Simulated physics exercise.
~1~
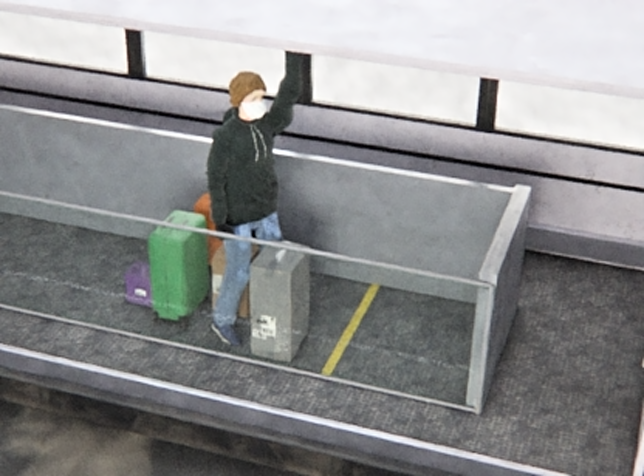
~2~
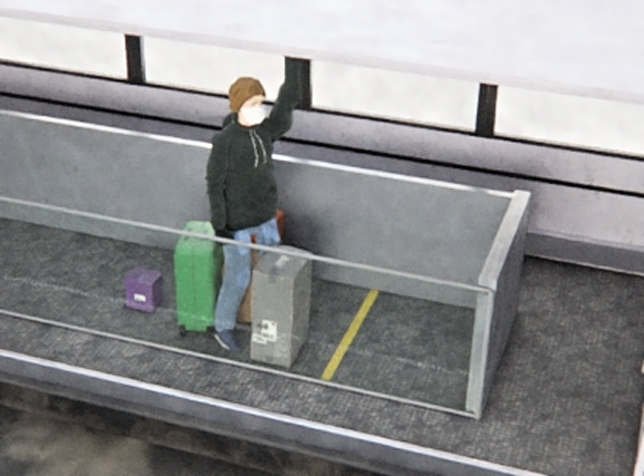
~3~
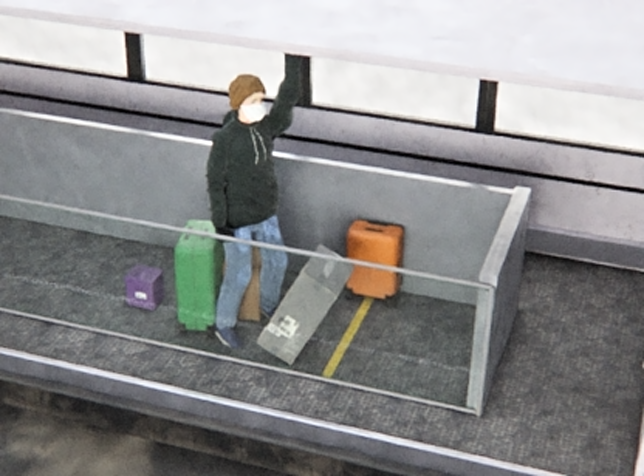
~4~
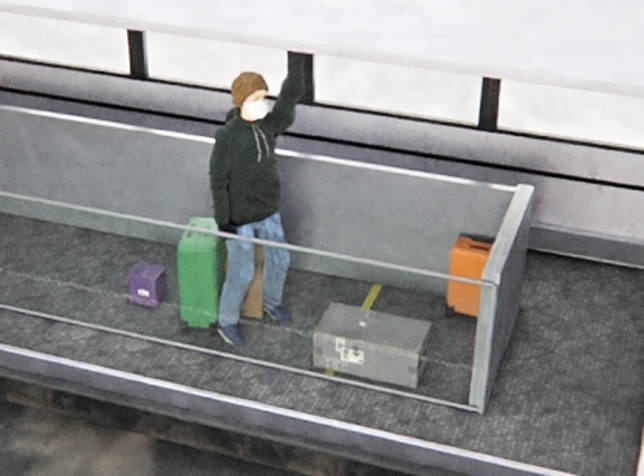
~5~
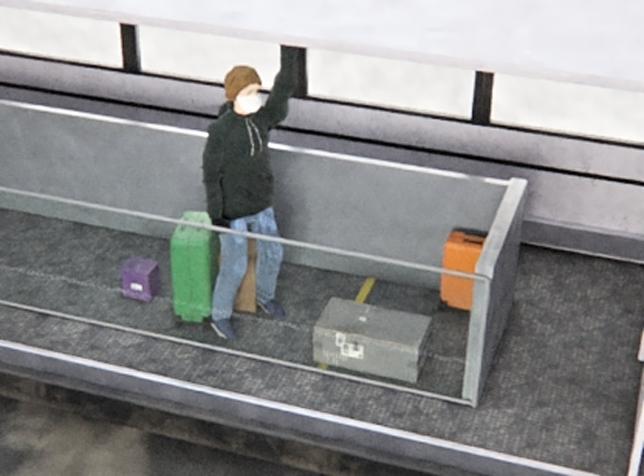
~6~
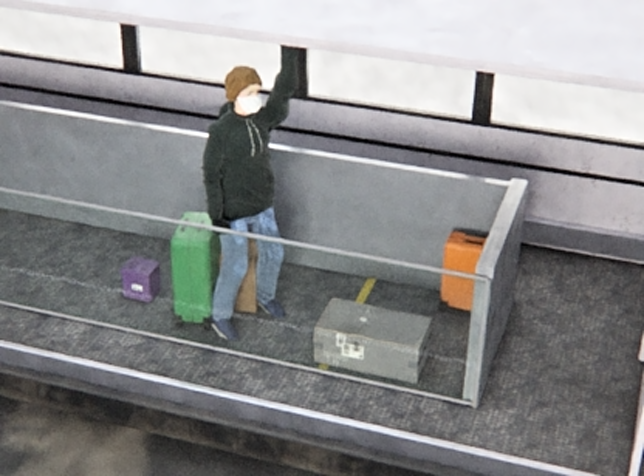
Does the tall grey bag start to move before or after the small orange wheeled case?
The tall grey bag starts to move after the small orange wheeled case, which is already rolling right while the grey bag still stands upright in its place.
